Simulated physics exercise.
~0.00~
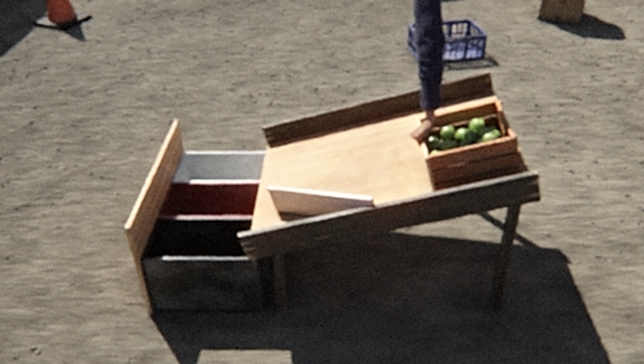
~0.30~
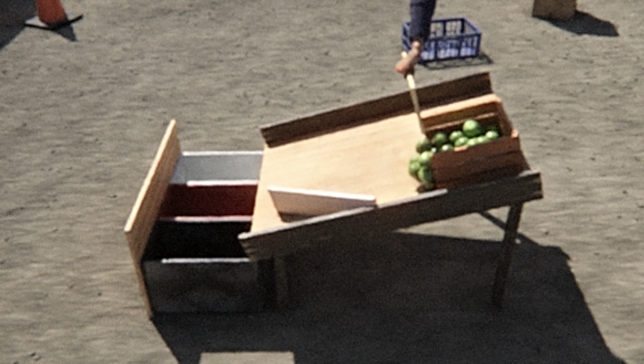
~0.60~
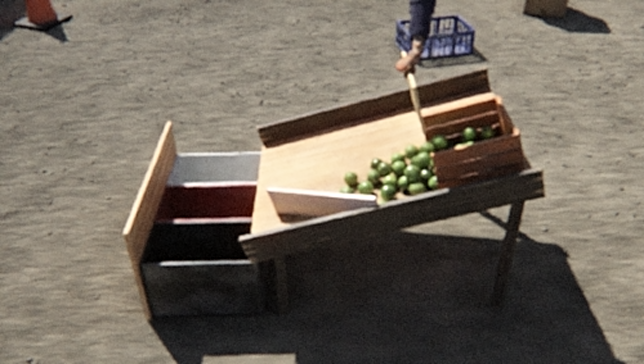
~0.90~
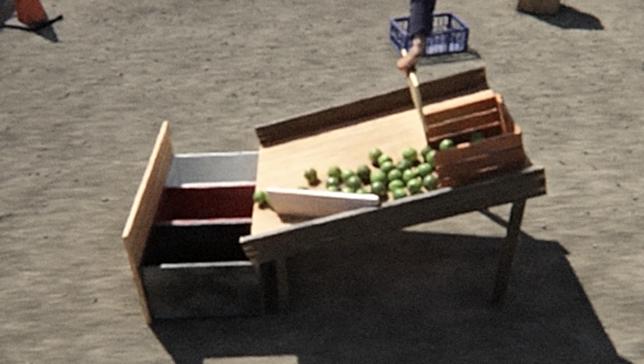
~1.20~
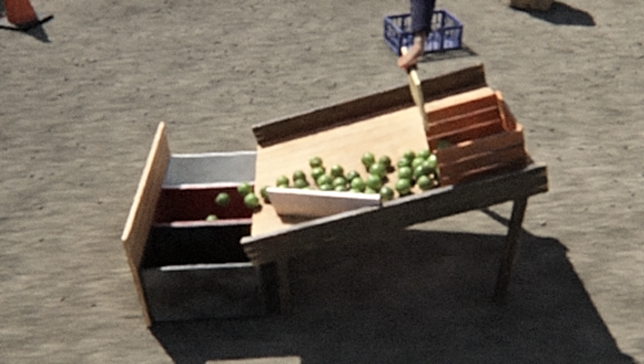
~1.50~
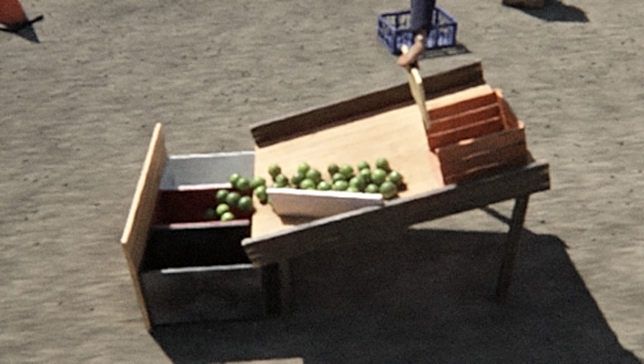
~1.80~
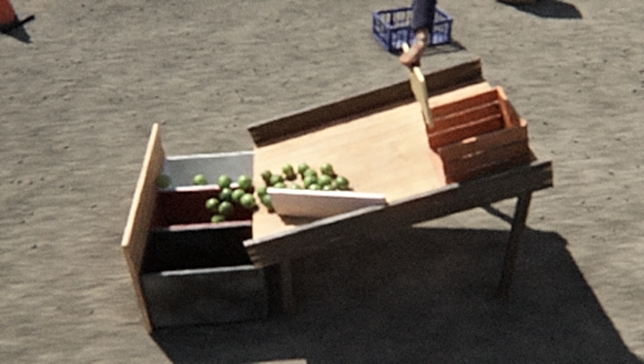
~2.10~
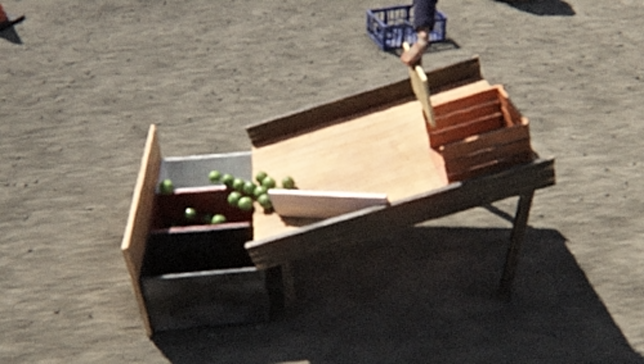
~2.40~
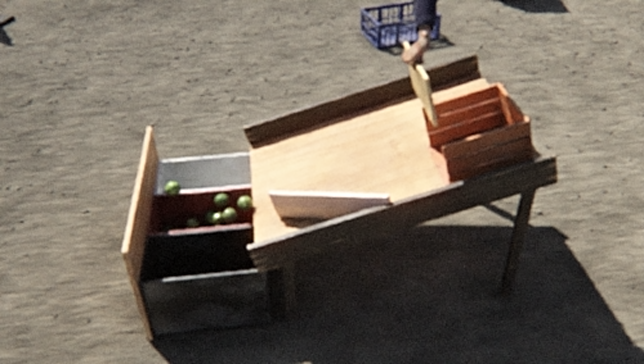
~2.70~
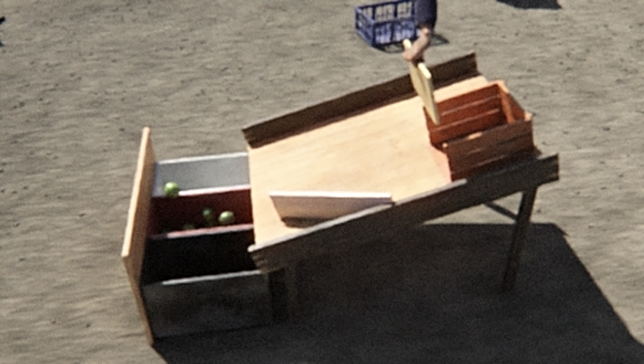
On sandy ground, a hand lifts a gate and green apples roll left down a sloping table, nearly all dropping into the red tub.
